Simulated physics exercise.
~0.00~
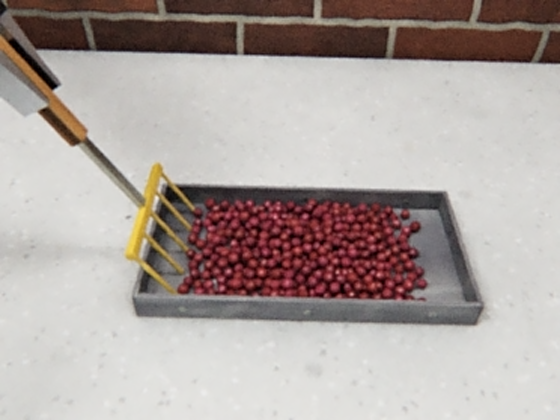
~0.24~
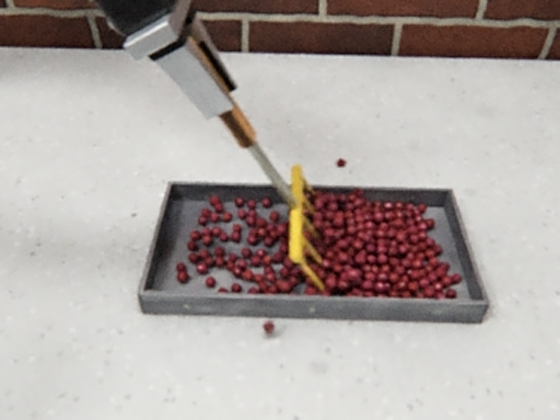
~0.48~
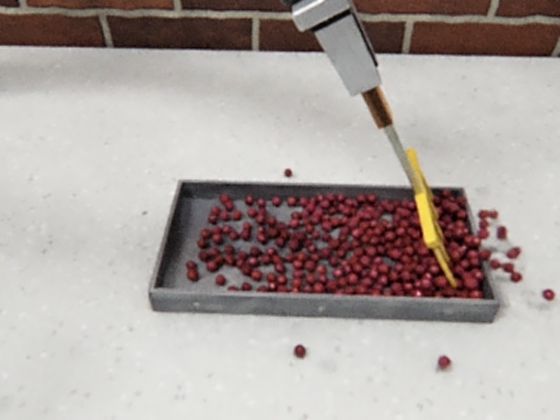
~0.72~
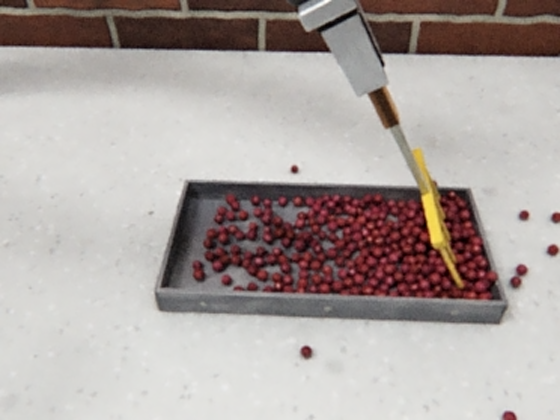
On a pale tabletop, a robot arm rakes red beads rightward, spilling some outside the tray.
